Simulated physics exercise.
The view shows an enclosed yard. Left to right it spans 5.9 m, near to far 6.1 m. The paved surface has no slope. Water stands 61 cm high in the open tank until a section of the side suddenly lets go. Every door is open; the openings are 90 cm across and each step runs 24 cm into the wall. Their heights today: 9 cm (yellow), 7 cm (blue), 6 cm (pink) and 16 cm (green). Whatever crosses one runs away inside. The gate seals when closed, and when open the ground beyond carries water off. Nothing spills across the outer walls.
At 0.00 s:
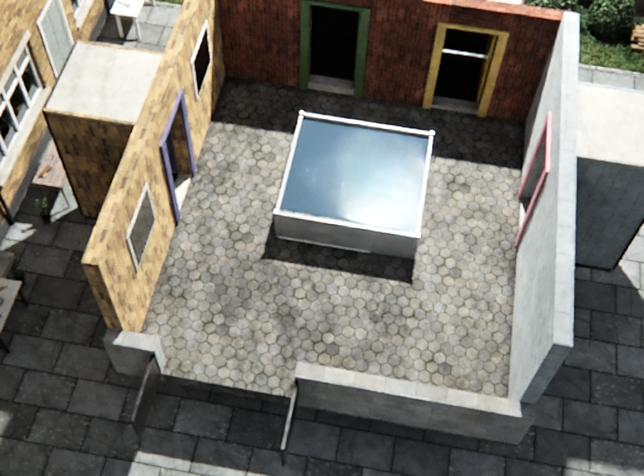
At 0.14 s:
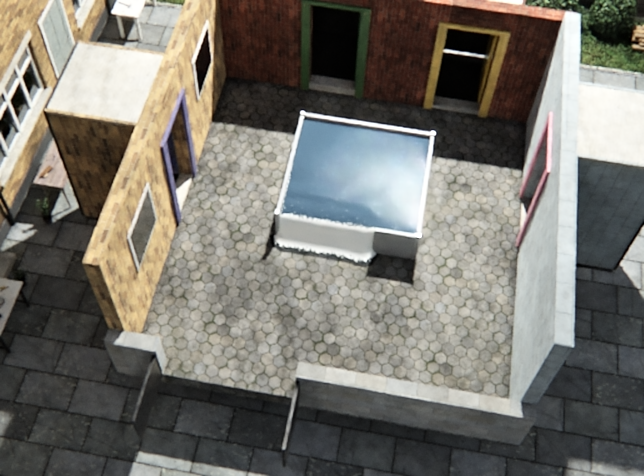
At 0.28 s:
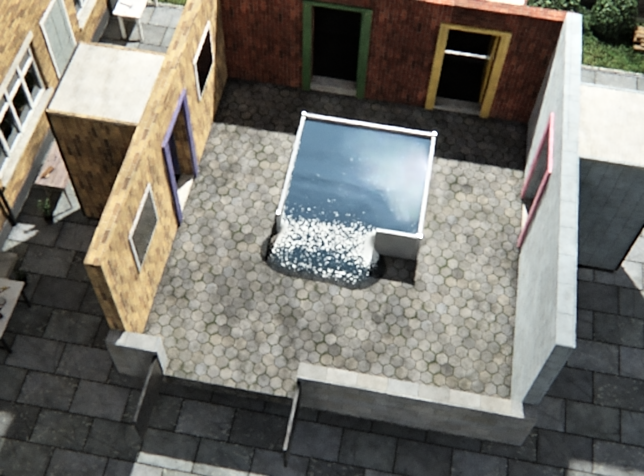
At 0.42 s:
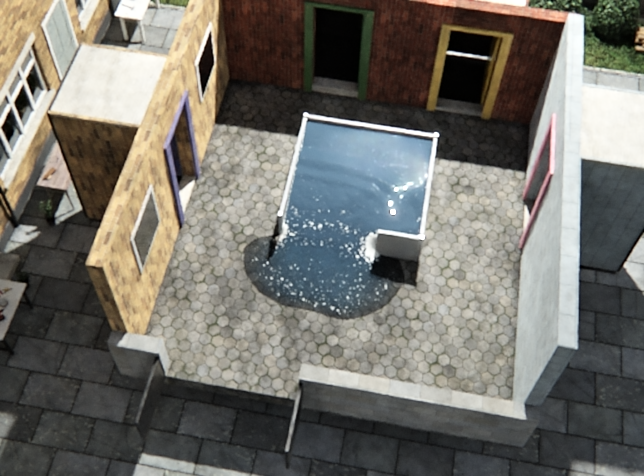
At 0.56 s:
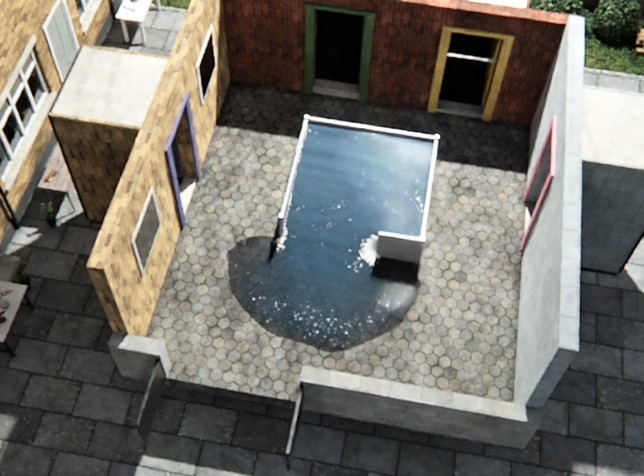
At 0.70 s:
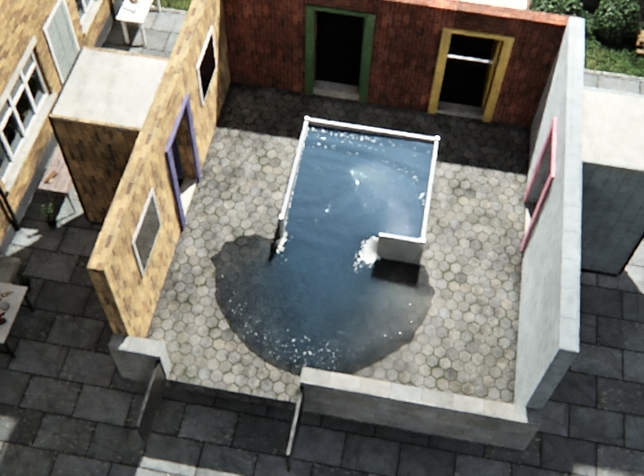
Water pours from the front of an open tank and spreads across the paved yard.
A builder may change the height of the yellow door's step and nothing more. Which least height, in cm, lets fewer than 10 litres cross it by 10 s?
About 7 cm.
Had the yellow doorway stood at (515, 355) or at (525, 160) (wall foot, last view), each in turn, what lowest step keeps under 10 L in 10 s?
Roughly 12.0 and 5.5 cm.
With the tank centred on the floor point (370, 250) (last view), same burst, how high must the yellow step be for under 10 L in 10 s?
Some 9.0 cm.
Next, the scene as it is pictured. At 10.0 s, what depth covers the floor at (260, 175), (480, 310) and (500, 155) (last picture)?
About 2, 4 and 8 cm.
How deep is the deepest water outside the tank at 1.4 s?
Up to some 32 cm.
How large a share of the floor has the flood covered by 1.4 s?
Near 30 per cent is wet.
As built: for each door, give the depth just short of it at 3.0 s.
In cm: Yellow 0, blue 0, pink 0, green 0.
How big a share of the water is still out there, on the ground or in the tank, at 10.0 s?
Roughly 50 in a hundred.
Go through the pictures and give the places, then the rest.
In the first frame, still water, 61 cm deep, in the open tank at (356, 175); the yellow door at (463, 75) is dry.
In the second frame, the front is at (285, 248), 0.3 m from the gap at (326, 236); 0.3 m2 of floor is wet, 61 cm left at the back.
In the third frame, water pours out at (327, 237) and has run 0.7 m, to (344, 283); about 10 cm deep outside, 61 cm at the back.
In the fourth frame, the gap is at (329, 239), the front 1.3 m out at (318, 309); the back of the open tank holds 61 cm.
In the fifth frame, water pours out at (330, 241) and has run 1.9 m, to (323, 345); about 7 cm deep outside, 60 cm at the back.
In the sixth frame, water pours out at (330, 242) and has run 2.4 m, to a hidden place; about 5 cm deep outside, 54 cm at the back; the yellow door at (468, 80), 3.9 m from the gap, is still 3.6 m from the nearest water.
After 1.4 s water covers 30 % of the floor, deepest (32 cm) near (304, 249); it has not reached the yellow door.
After 3.0 s water covers 40 % of the floor, deepest (26 cm) near (504, 425); it has not reached the yellow door.
After 10.0 s water covers 95 % of the floor, deepest (8 cm) near (490, 187); 8 cm at the yellow door, 2 litres in over its 9 cm step.
At the yellow door as built, the water arrived by 5.8 s and peaked near 11 cm at 7.0 s.
Run again over the same 10 s with other heights there, 20 litres in over 6 cm, 5 litres over 8 cm. The limit of 10 litres is kept from about 7 cm up.
